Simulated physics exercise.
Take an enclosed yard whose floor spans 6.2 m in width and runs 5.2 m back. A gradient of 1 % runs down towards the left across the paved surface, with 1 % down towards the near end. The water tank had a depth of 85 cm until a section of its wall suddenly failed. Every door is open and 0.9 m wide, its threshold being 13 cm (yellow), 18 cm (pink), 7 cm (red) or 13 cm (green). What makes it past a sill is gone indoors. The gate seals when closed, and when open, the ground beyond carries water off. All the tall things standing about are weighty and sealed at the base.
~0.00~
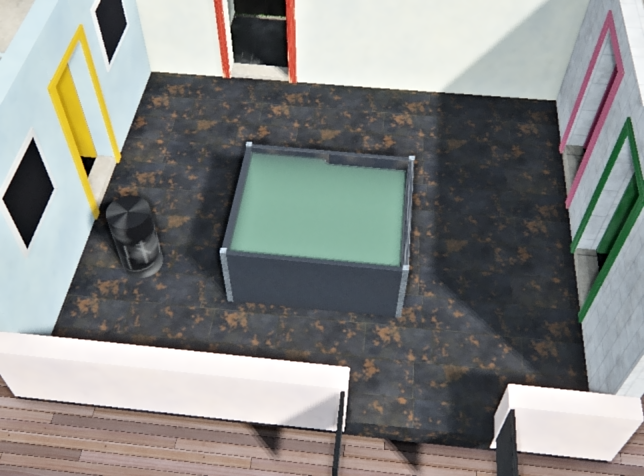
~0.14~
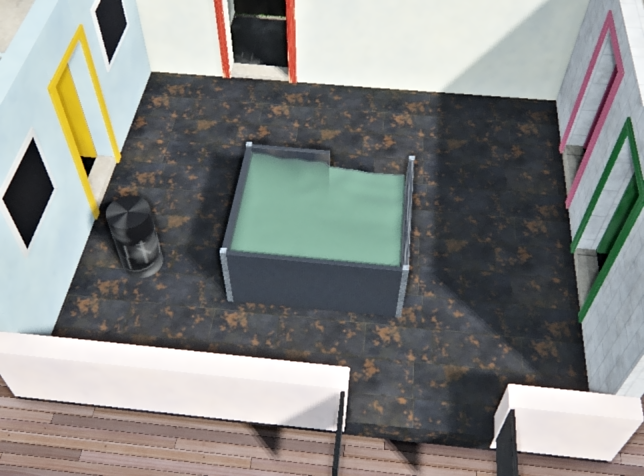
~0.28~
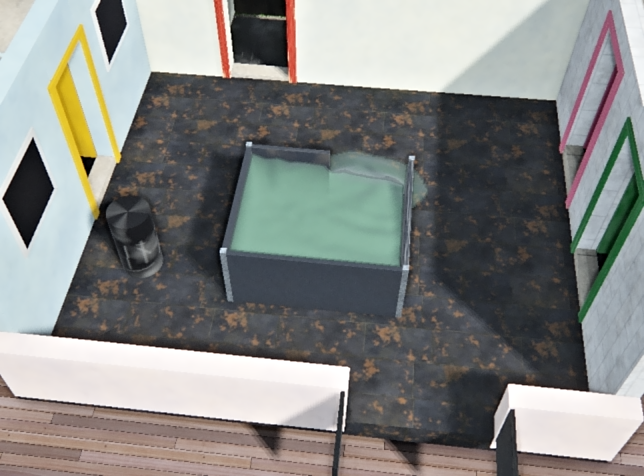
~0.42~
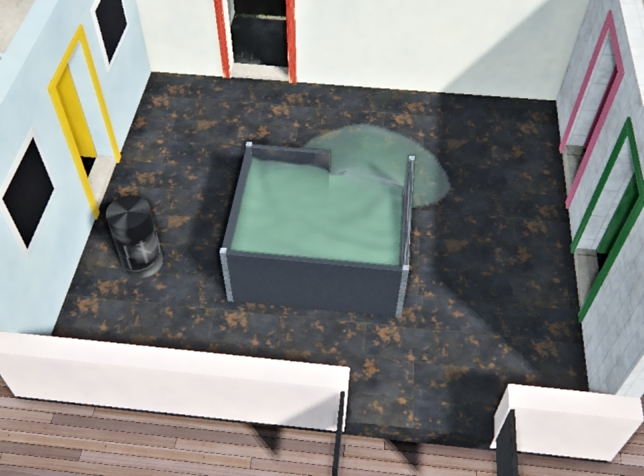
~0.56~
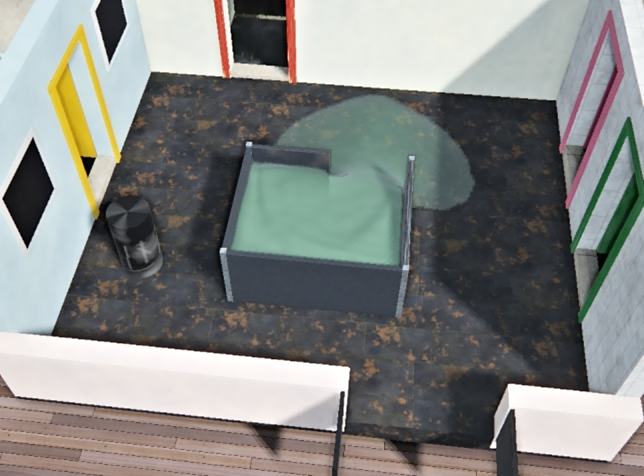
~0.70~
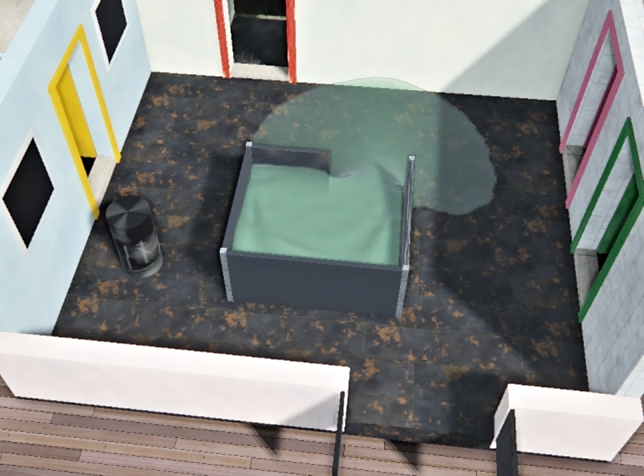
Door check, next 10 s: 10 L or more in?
The yellow door never breaches the limit, the pink door never breaches the limit, the red door breaches the limit, the green door never breaches the limit.
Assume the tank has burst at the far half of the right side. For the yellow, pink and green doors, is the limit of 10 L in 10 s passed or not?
Log - yellow: Threshold not reached, pink: Threshold topped, green: Threshold topped.
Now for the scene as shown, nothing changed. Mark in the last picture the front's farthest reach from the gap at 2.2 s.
I'd put it near pixel (151, 75) of the last picture.
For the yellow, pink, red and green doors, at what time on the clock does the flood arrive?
Door times: Yellow 2.6 s / pink 1.5 s / red 1.0 s / green 2.8 s.
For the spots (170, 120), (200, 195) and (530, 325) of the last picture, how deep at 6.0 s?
12, 4, 4 cm.
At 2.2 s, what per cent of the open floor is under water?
Covered: Roughly 35 %.
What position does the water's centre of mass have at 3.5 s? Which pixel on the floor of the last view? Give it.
The water is centred near (358, 178).
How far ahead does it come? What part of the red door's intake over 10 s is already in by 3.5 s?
I'd put it at about 80 per cent by that point.
After 1.4 s water covers 30 % of the floor and is deepest (43 cm) near (375, 201); yellow door not reached, pink door not reached, red door 14 cm at the sill, 4 L in, green door not reached.
After 2.2 s water covers 35 % of the floor and is deepest (42 cm) near (543, 104); yellow door not reached, pink door 14 cm at the sill, 0 L in, red door 14 cm at the sill, 21 L in, green door not reached.
After 3.5 s water covers 65 % of the floor and is deepest (23 cm) near (470, 115); yellow door 9 cm at the sill, 0 L in, pink door 16 cm at the sill, 1 L in, red door 11 cm at the sill, 39 L in, green door 5 cm at the sill, 0 L in.
After 6.0 s water covers 90 % of the floor and is deepest (19 cm) near (39, 369); yellow door 9 cm at the sill, 0 L in, pink door 10 cm at the sill, 1 L in, red door 7 cm at the sill, 48 L in, green door 5 cm at the sill, 0 L in.
After 10.0 s water covers 100 % of the floor and is deepest (18 cm) near (39, 369); yellow door 7 cm at the sill, 0 L in, pink door 4 cm at the sill, 1 L in, red door 4 cm at the sill, 48 L in, green door 3 cm at the sill, 0 L in.
